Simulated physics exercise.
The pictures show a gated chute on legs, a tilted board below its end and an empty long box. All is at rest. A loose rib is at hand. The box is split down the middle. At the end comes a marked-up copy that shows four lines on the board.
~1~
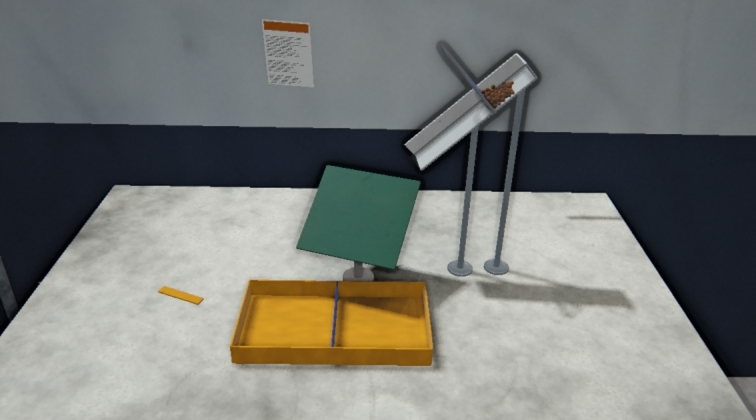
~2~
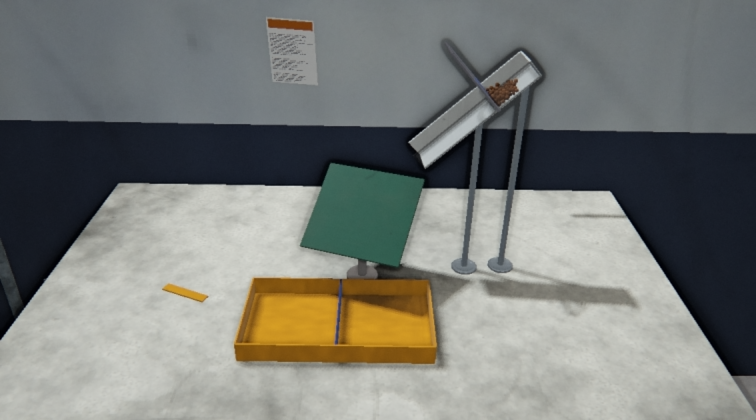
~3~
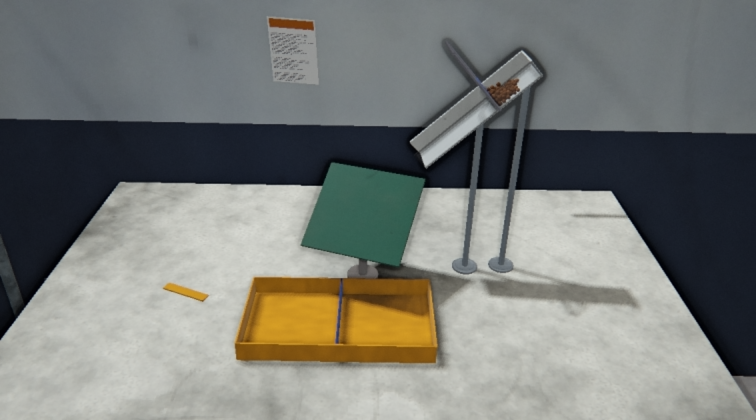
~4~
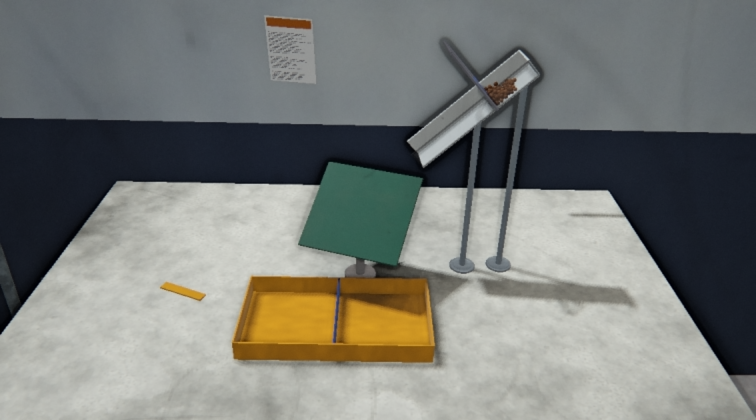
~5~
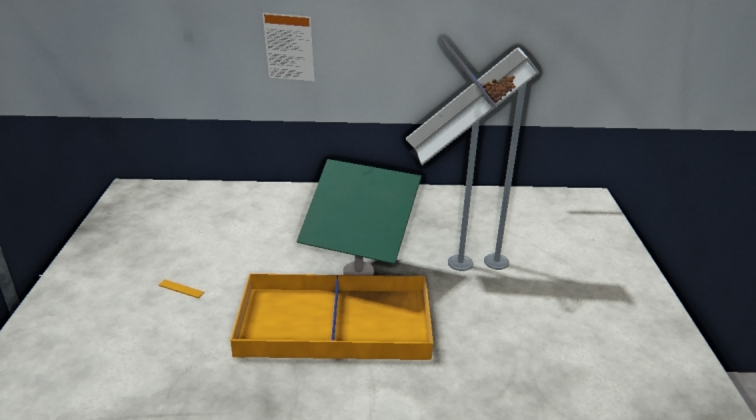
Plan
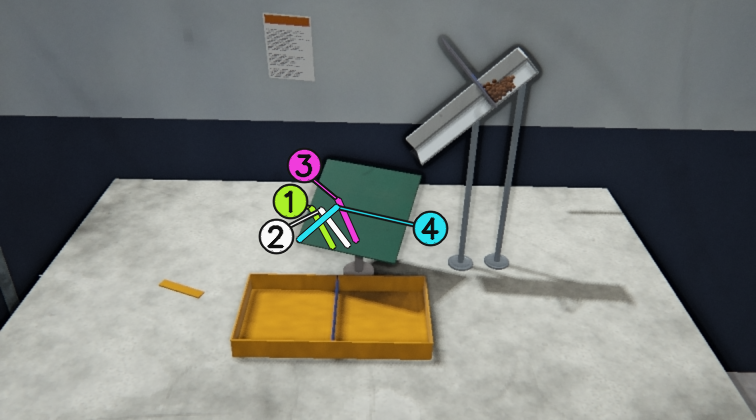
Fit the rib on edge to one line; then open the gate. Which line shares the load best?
Best: 1.
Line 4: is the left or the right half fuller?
The left half.
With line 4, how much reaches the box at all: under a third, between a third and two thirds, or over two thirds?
Line 4 gives over two thirds.
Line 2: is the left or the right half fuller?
More lands on the right.
On the marked copy, line 1 from (311, 208) to (332, 246); line 2 from (321, 210) to (347, 245); line 3 from (338, 200) to (356, 240); line 4 from (336, 207) to (299, 239).
If 1 is chosen, of what is caught, close to a third in the left half, close to two thirds in the right.
If 2 is chosen, of what is caught, only a few in the left half, all but a few in the right.
If 3 is chosen, of what is caught, only a few in the left half, all but a few in the right.
If 4 is chosen, of what is caught, all but a few in the left half, a small share in the right.
